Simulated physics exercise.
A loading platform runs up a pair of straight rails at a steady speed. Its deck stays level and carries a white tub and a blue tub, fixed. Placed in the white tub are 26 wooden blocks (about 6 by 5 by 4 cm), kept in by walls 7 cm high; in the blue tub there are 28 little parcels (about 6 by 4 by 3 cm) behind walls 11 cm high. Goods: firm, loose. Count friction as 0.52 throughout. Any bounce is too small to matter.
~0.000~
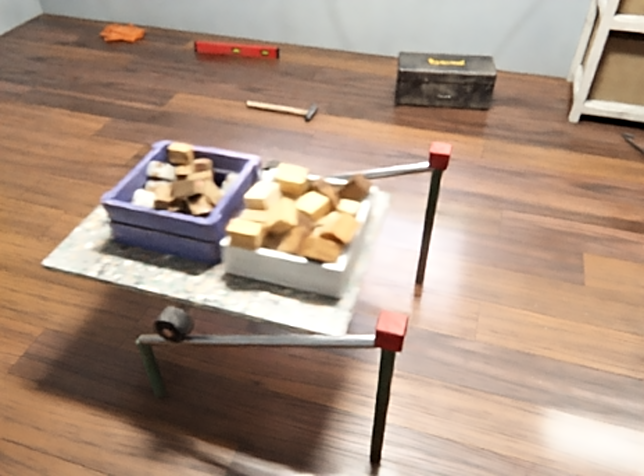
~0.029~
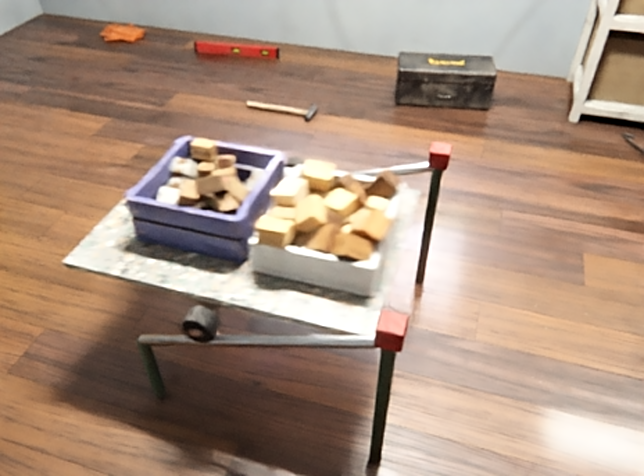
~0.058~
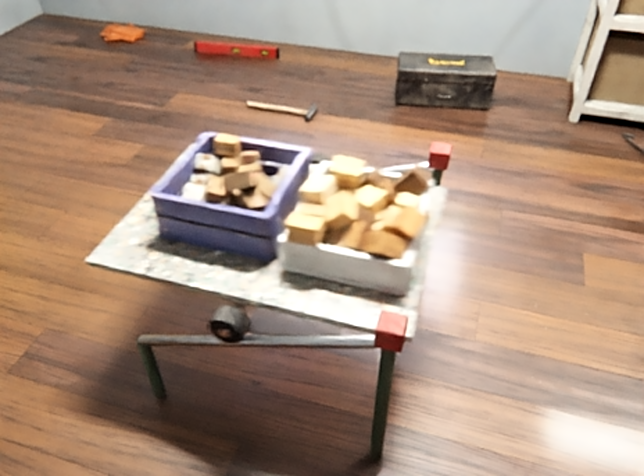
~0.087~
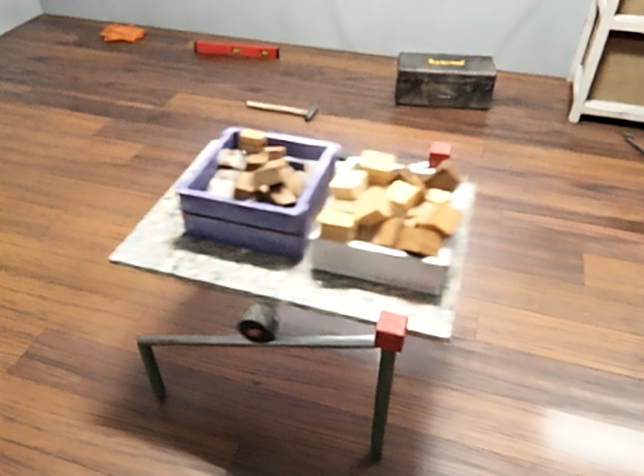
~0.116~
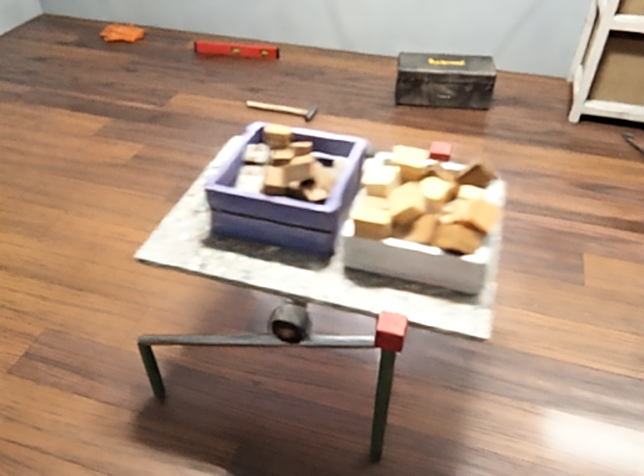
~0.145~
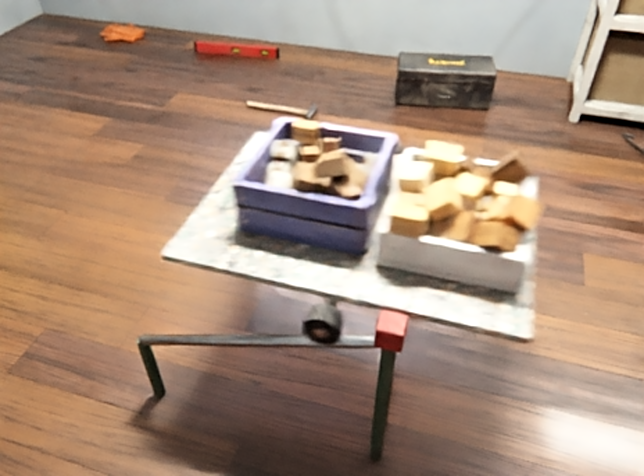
A pale speckled platform carrying two open tubs stands on metal rails with red end caps, seen from above at an angle in a room with a dark wood floor. The blue-purple tub on the left and the white one on the right hold wooden blocks, with a hammer, red level and dark toolbox behind. The platform slides steadily rightward along the rails, tubs aboard, while the camera stays still.
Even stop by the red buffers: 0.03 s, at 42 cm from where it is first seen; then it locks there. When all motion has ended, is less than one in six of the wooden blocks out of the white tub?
No, more than one in six are out.
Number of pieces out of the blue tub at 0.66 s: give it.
Blue tub: Roughly 4 out by then.
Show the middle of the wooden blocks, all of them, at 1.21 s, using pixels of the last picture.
At about (537, 233) in pixels.
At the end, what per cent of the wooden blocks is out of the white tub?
Share of items: Approx. 50 %.
After 0.16 s, braking begins.
After 0.28 s, white tub 19 in, 7 out and blue tub 26 in, 2 out.
After 0.44 s, white tub 14 in, 12 out and blue tub 24 in, 4 out.
After 0.66 s, white tub 13 in, 13 out and blue tub 24 in, 4 out.
When it is over (at 1.21 s), white tub 13 in, 13 out and blue tub 24 in, 4 out. Asked share, 13 of 26, 50 per cent.
